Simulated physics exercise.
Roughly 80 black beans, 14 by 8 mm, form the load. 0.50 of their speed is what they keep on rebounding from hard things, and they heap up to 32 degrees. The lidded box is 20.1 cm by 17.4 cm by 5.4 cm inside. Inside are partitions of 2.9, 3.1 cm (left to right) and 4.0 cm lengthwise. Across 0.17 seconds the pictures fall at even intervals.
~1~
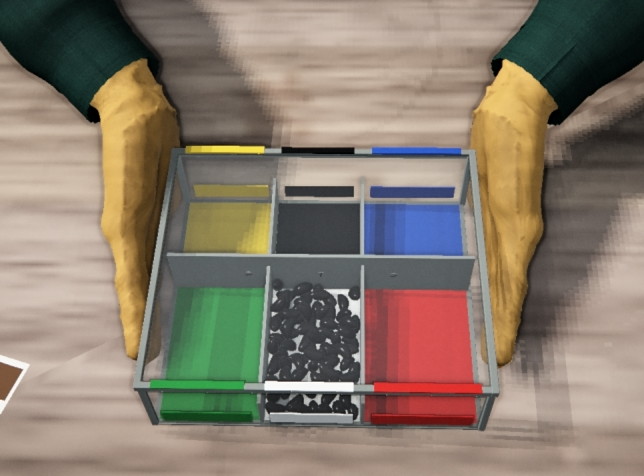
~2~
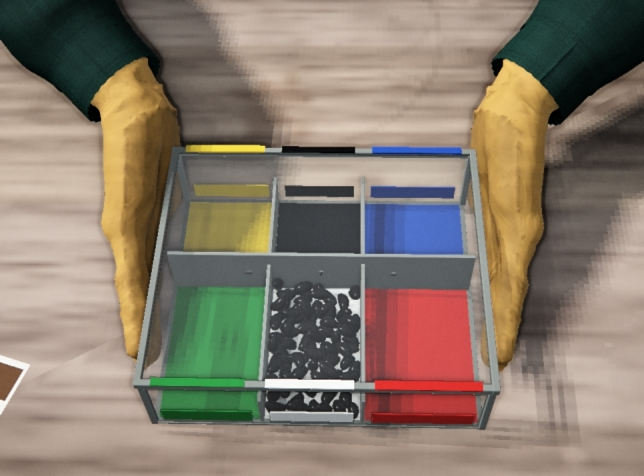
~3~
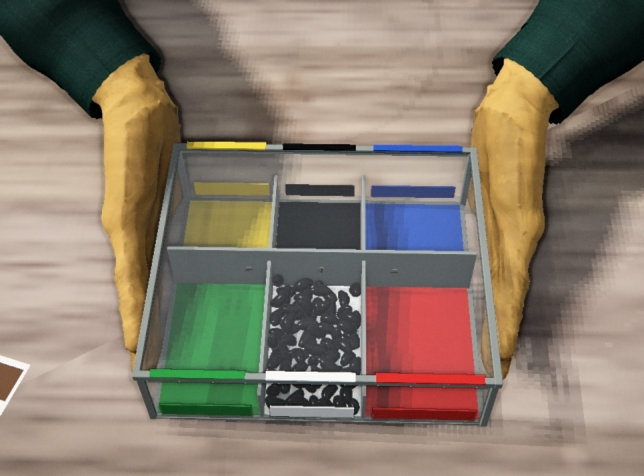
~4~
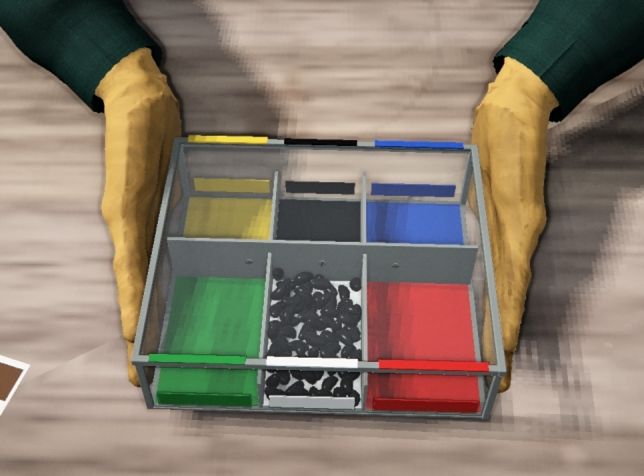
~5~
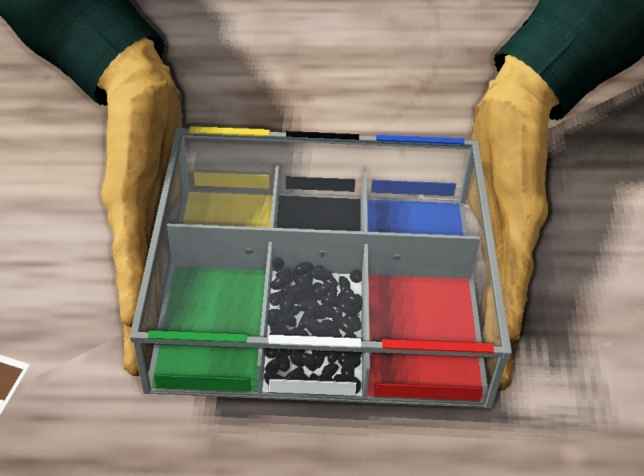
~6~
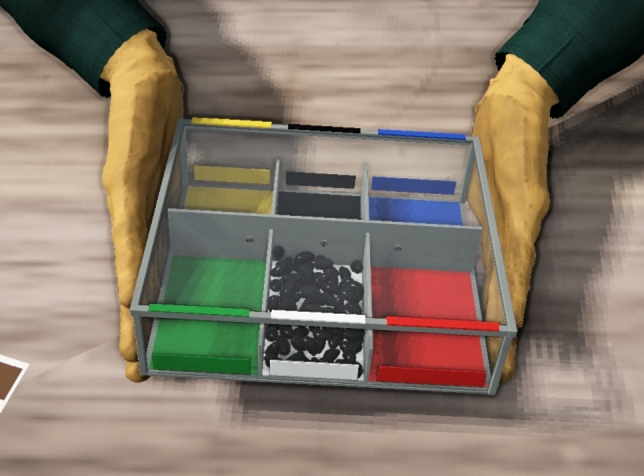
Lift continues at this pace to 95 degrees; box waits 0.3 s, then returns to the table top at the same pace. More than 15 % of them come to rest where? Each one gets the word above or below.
Results: Red below; blue above; green below; yellow below; white above; black below.
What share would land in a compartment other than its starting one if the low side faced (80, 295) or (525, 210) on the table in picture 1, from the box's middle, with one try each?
70 and 75 %.
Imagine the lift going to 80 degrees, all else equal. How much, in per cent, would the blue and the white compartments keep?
Shares: Blue 20 and white 65, in per cent.
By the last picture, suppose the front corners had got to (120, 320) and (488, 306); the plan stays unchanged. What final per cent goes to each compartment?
Red 0, blue 0, green 0, yellow 35, white 55, black 10.
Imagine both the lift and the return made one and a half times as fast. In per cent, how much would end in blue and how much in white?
In that case the blue compartment would hold 25 per cent and the white one 65 per cent.
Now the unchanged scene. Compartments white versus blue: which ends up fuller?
Result: White has more.
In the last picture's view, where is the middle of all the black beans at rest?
Est. centre at rest: (345, 290) px.
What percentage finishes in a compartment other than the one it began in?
Around 40 per cent.
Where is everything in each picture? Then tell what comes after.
In the first frame, box tilt 0 degrees, front corners at (141, 383) and (491, 388); white 100 %.
In the second frame, box tilt 1 degrees, front corners at (141, 381) and (492, 386).
In the third frame, box tilt 2 degrees, front corners at (141, 373) and (494, 380).
In the fourth frame, box tilt 5 degrees, front corners at (140, 358) and (498, 368), lowest corner right back.
In the fifth frame, box tilt 9 degrees, front corners at (139, 335) and (503, 349), lowest corner right back.
In the sixth frame, box tilt 14 degrees, front corners at (139, 308) and (508, 329), lowest corner right back; white 100 %.
Then, 0.83 s after the last picture, tilt 95 degrees; red 5 %, blue 20 %, white 65 %, black 10 %.
Then, 1.37 s after the last picture, tilt 52 degrees; blue 35 %, white 60 %, black 5 %.
Then, 1.99 s after the last picture, tilt 0 degrees; blue 35 %, white 60 %, black 5 %.
In the end, red 0 %, blue 35 %, green 0 %, yellow 0 %, white 60 %, black 5 %.
